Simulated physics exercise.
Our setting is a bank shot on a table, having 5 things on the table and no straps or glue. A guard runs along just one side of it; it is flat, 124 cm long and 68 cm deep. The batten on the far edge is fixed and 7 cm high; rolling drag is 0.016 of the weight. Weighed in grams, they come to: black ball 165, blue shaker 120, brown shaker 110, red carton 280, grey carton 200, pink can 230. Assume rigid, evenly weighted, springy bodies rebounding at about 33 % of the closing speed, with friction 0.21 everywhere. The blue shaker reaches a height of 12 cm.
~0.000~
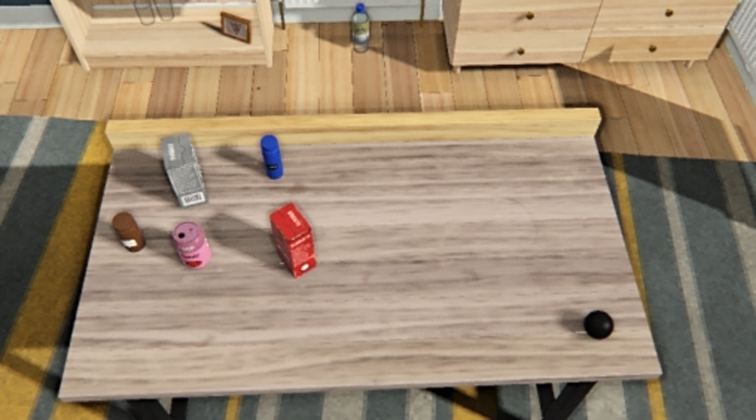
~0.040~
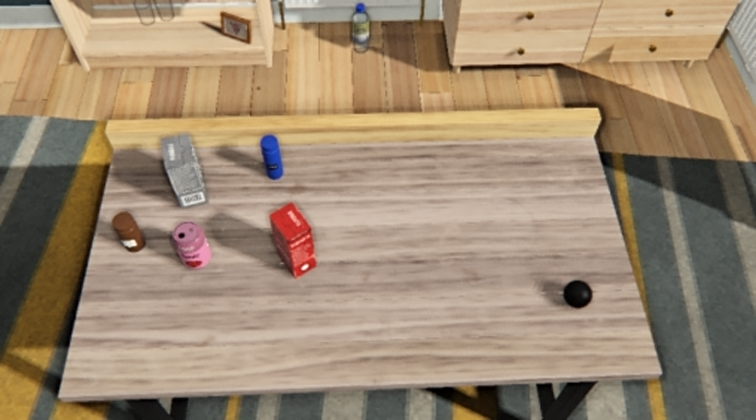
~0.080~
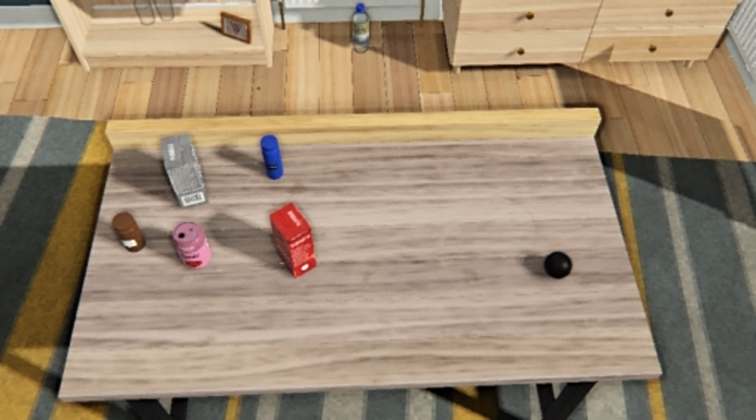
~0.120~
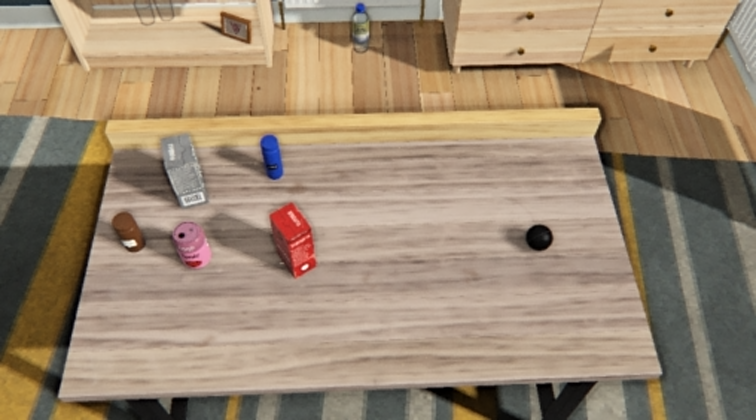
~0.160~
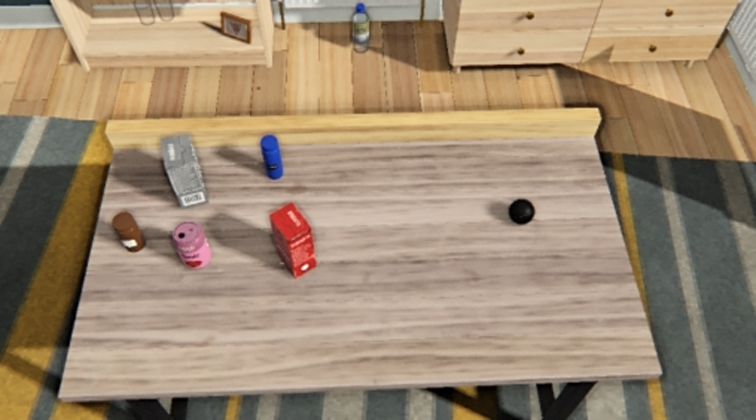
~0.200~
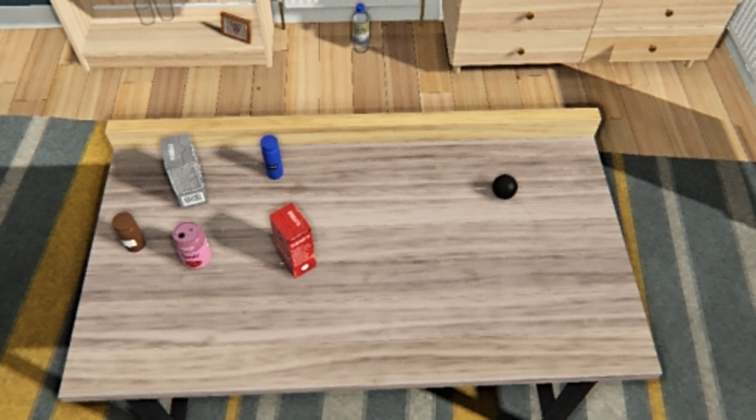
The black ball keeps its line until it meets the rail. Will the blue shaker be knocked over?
I expect it to remain erect.
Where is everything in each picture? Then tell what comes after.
The first picture shows black ball (599, 325); blue shaker (272, 158).
The second picture shows black ball (578, 294); grey carton (186, 172).
The third picture shows black ball (558, 265); brown shaker (129, 232).
The fourth picture shows black ball (540, 238); grey carton (186, 172).
The fifth picture shows black ball (522, 212); brown shaker (129, 233).
The sixth picture shows black ball (505, 187); blue shaker (272, 158).
By 0.50 s, black ball near (429, 170).
By 1.30 s, black ball near (256, 218).
By 2.20 s, black ball near (133, 215).
By 3.20 s, black ball near (113, 278).
When it is over (3.5 s), all 5 within 4 cm of the start. End places, in pixels of the last picture, blue shaker near (272, 158).
